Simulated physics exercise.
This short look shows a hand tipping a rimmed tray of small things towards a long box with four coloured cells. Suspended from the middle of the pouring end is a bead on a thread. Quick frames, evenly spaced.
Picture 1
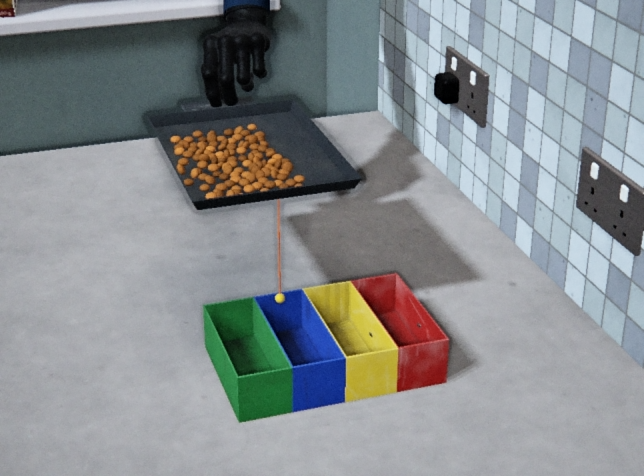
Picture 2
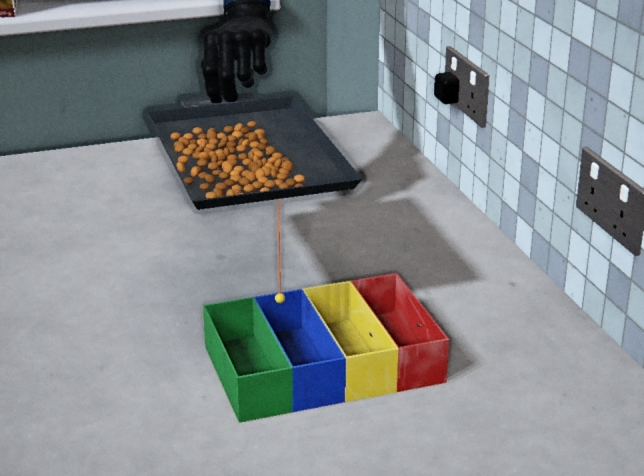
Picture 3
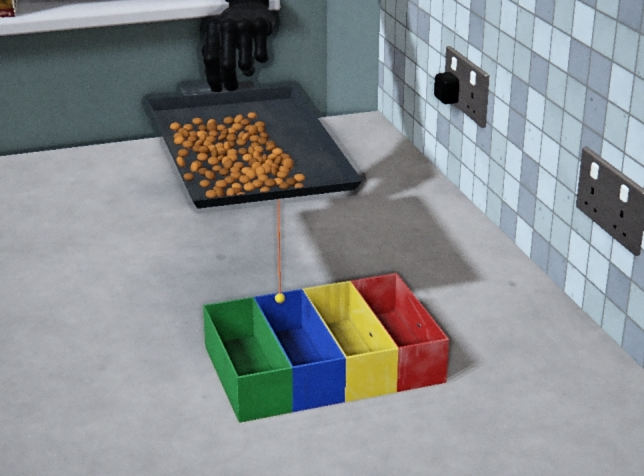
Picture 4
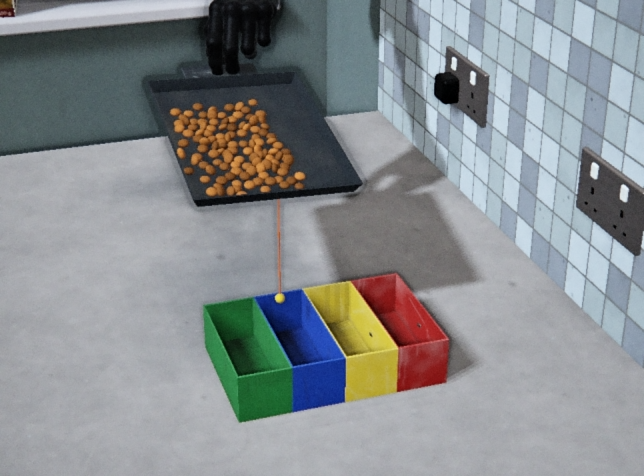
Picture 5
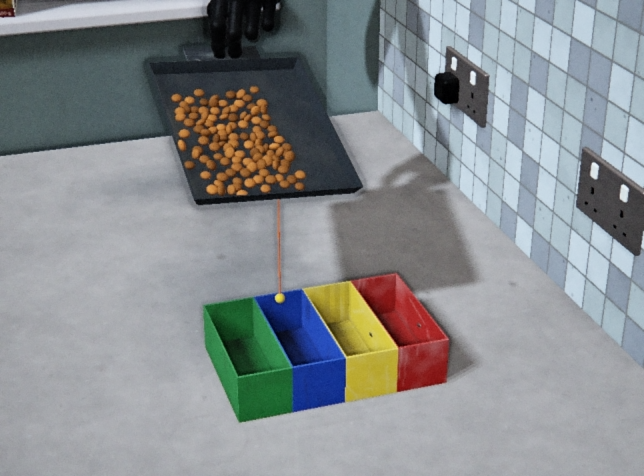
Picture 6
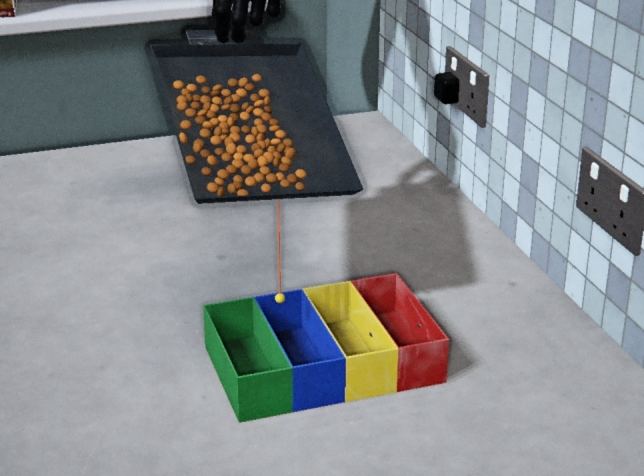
On a grey counter beside a tiled wall, a black-gloved hand raised the far end of a dark tray of small brown pieces, tilting it steadily towards a box with green, blue, yellow and red sections.
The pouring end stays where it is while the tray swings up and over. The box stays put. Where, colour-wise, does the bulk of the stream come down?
In the yellow cell.
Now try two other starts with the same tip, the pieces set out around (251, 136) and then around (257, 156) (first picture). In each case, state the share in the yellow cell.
You'd get near 50 percent first and near 50 percent next.
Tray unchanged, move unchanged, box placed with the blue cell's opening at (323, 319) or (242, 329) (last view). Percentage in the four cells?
In order: 90 percent, then 80 percent.
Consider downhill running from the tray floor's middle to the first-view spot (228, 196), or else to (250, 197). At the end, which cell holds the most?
The first time it is the green cell, and the second time it is the cell in green.
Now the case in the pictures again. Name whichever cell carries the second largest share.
It is the blue cell.
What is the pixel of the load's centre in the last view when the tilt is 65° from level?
Somewhere about pixel (296, 195).
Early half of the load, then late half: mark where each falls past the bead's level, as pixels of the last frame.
For the early half I get (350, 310), and for the late half (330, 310).
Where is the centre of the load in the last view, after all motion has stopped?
Near pixel (341, 371).
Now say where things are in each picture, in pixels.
Corners of the pouring end (197, 198) and (354, 176), level; middle of the load (232, 164), bits of cat kibble; bead on its thread (280, 298); green cell (265, 390); blue cell (319, 380); yellow cell (371, 371); red cell (422, 361), in the first picture.
Corners of the pouring end (197, 198) and (354, 177), level; middle of the load (232, 163), in the second picture.
Corners of the pouring end (198, 197) and (355, 178), tipped barely, lowest at the right corner; middle of the load (232, 158), in the third picture.
Corners of the pouring end (198, 196) and (355, 181), tipped a little, lowest at the right corner; middle of the load (233, 151), in the fourth picture.
Corners of the pouring end (199, 195) and (356, 183), tipped clearly, lowest at the right corner; middle of the load (233, 144), in the fifth picture.
Corners of the pouring end (200, 194) and (356, 185), tipped clearly, lowest at the right corner; middle of the load (235, 137); green cell (265, 390); blue cell (319, 380); yellow cell (371, 371); red cell (422, 361), in the sixth picture.
Just after the last frame, tray tipped steeply; the larger part on the tray; roughly a quarter falling or outside the box.
A moment on, tray tipped past a quarter turn; roughly a third in the yellow cell; roughly a quarter in the blue cell; roughly a quarter in the red cell; about a tenth in the green cell; about a tenth falling or outside the box.
Further on, tray tipped past a quarter turn; roughly a third in the yellow cell; roughly a quarter in the blue cell; roughly a quarter in the red cell; about a tenth in the green cell; just a few falling or outside the box.
When it is over, tray tipped past a quarter turn; roughly a third in the yellow cell; roughly a quarter in the blue cell; roughly a quarter in the red cell; about a tenth in the green cell; just a few outside the box.
